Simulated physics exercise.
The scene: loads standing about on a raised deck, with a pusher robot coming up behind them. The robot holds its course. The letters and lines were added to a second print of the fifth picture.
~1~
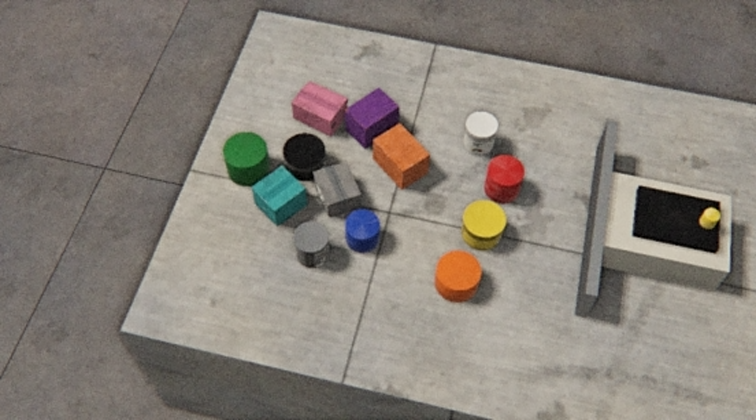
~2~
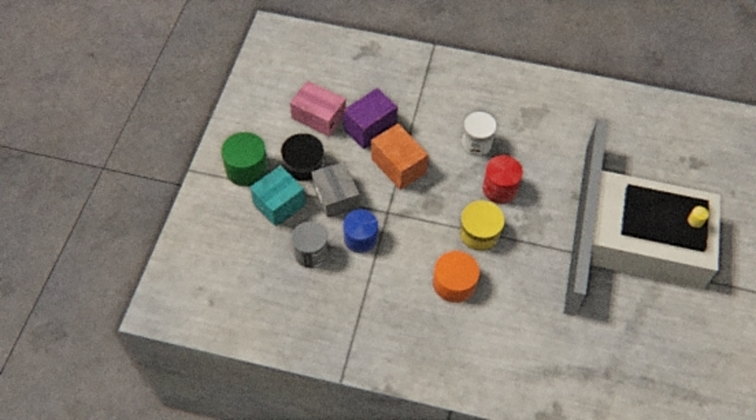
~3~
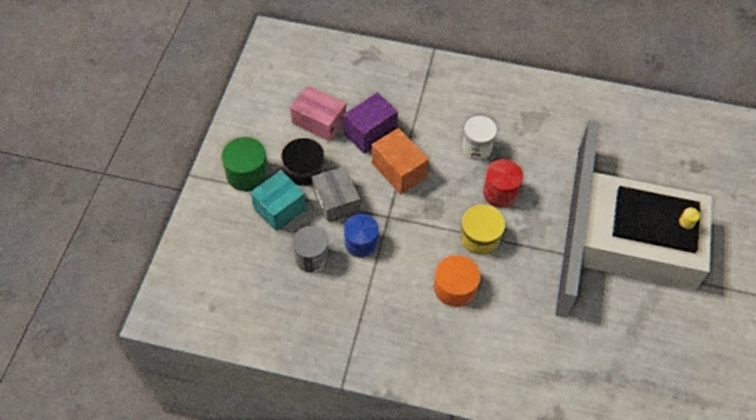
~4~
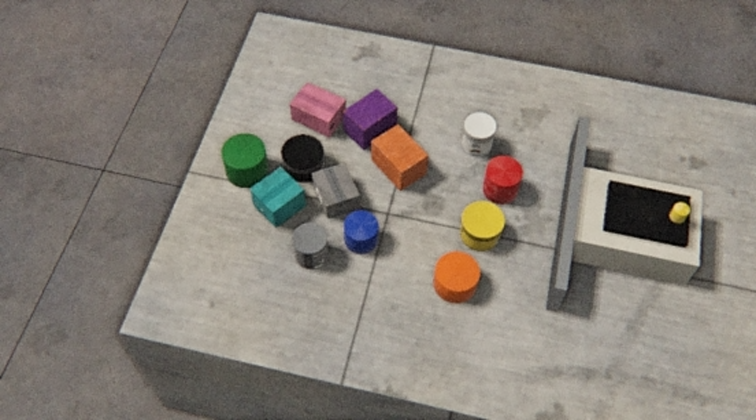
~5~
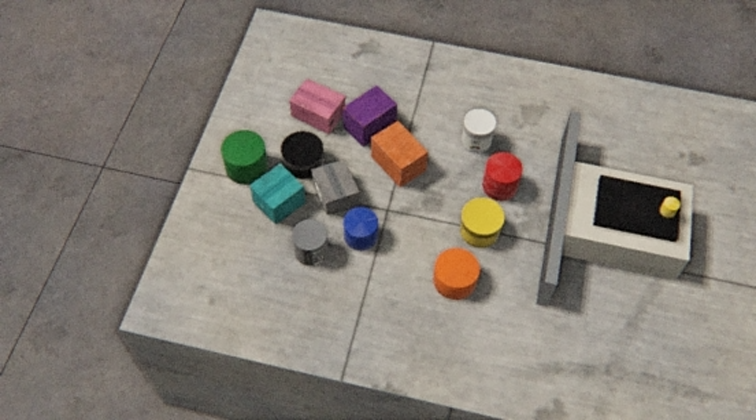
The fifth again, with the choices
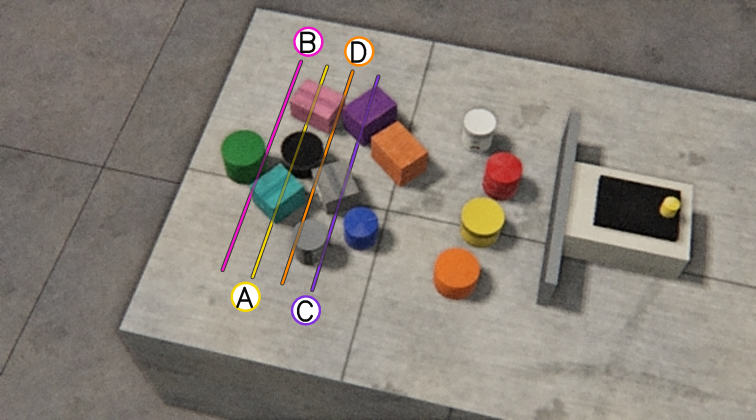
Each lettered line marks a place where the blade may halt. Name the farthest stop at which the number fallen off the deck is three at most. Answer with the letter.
No fourth one falls up to B.
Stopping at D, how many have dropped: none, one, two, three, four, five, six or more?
By then, none.
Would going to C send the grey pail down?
By then, no.
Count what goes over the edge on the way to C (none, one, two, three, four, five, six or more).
The count is none.
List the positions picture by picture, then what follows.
The first picture shows red canister (504, 179); black pail (304, 158); orange crate (401, 157).
The second picture shows robot (659, 215); white pail (478, 134).
The third picture shows robot (651, 217); green canister (245, 164).
The fourth picture shows robot (641, 211); turquoise box (278, 198).
The fifth picture shows robot (631, 206); yellow pail (482, 223); grey pail (310, 243); orange canister (456, 274).
On the marked copy, A at (293, 164); B at (265, 158); C at (348, 175); D at (320, 169).
Following B. Soon after the start, robot (518, 183); orange canister (404, 262); white pail (443, 124).
Later, robot (410, 161); green canister (231, 160); black pail (259, 134).
In the end, robot (327, 144); green canister over the edge; black pail over the edge; three fallen.
As for the rest, A is within the limit but short; C is within the limit but short; D is within the limit but short.
